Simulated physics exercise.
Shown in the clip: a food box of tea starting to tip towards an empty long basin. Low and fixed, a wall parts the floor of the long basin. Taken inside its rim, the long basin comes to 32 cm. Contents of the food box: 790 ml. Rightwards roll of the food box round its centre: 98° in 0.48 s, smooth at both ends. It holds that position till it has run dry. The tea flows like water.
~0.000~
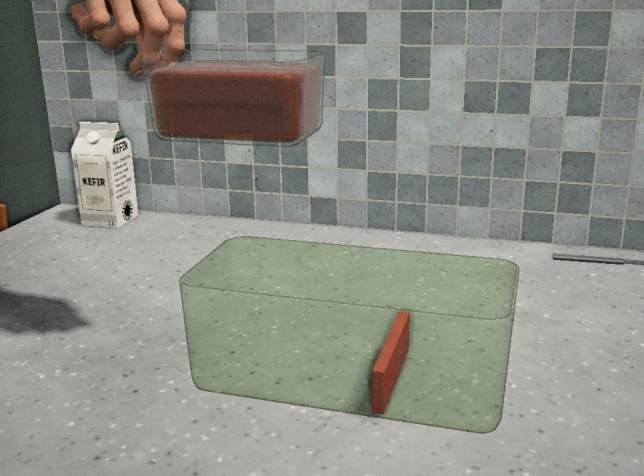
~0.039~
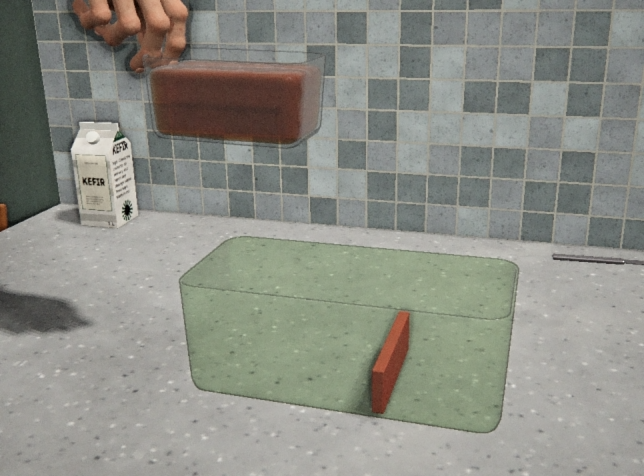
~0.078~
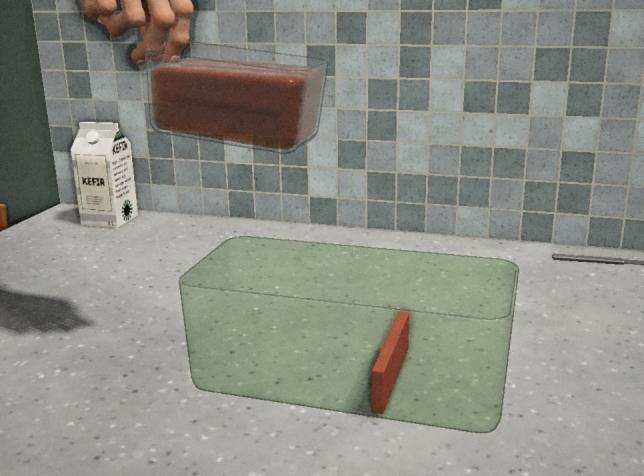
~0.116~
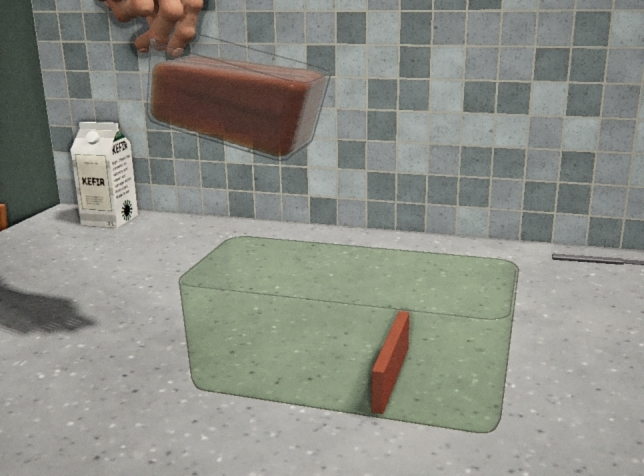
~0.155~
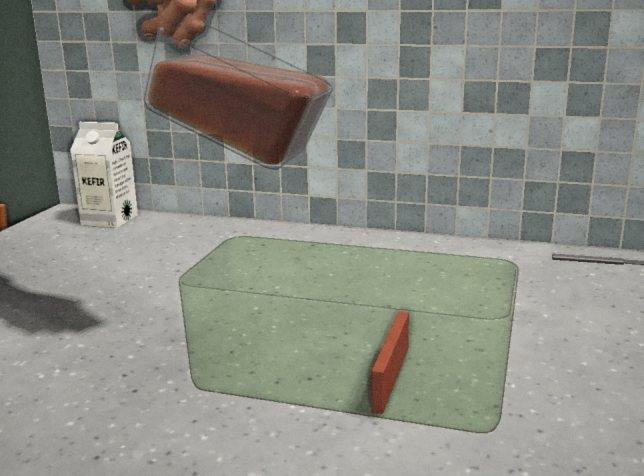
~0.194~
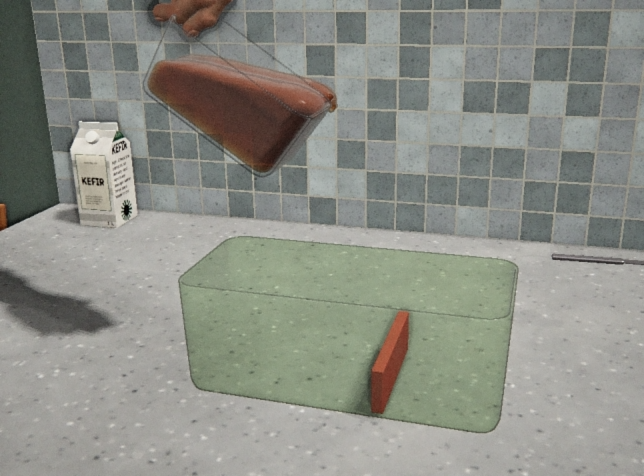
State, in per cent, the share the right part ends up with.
The right part ends up with roughly 29 %.
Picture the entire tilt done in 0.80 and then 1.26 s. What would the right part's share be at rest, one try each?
50 per cent first, 60 per cent second.
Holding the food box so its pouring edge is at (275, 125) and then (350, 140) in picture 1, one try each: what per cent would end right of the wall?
10 and 40 %.
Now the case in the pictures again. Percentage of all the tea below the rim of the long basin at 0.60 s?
Around 82 per cent of the whole.
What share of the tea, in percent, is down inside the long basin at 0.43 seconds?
Around 24%.
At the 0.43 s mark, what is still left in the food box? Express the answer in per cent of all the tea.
20 %.
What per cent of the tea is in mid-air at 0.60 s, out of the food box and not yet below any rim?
In-air share: About 10 %.
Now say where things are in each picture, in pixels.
Tilt 0°; pouring edge (314, 59); surface from (168, 67) to (314, 70); the long basin's rim runs from (205, 260) to (515, 291); the wall's top is at (393, 340), in the first frame.
Tilt 2°; pouring edge (315, 61); surface from (169, 65) to (314, 71), in the second frame.
Tilt 6°; pouring edge (317, 69); surface from (170, 63) to (316, 74), in the third frame.
Tilt 13°; pouring edge (320, 80); surface from (172, 61) to (320, 78), in the fourth frame.
Tilt 23°; pouring edge (321, 96); surface from (173, 63) to (324, 90); 2 per cent is over the edge, in the fifth frame.
Tilt 34°; pouring edge (320, 113); surface from (171, 61) to (310, 92); 7 per cent is over the edge, in the sixth frame.
By 0.43 s the tilt is 95° and 20 per cent is still to pour, 11 is left of the wall and 12 right of it.
By 0.60 s the tilt is 98° and 4 per cent is still to pour, 51 is left of the wall and 31 right of it.
By 0.78 s the tilt is 98° and 1 per cent is still to pour, 57 is left of the wall and 28 right of it.
By 0.98 s the tilt is 98° and 0 per cent is still to pour, 63 is left of the wall and 29 right of it.
At rest 64 per cent lies left of the wall, 29 right of it and 8 outside.
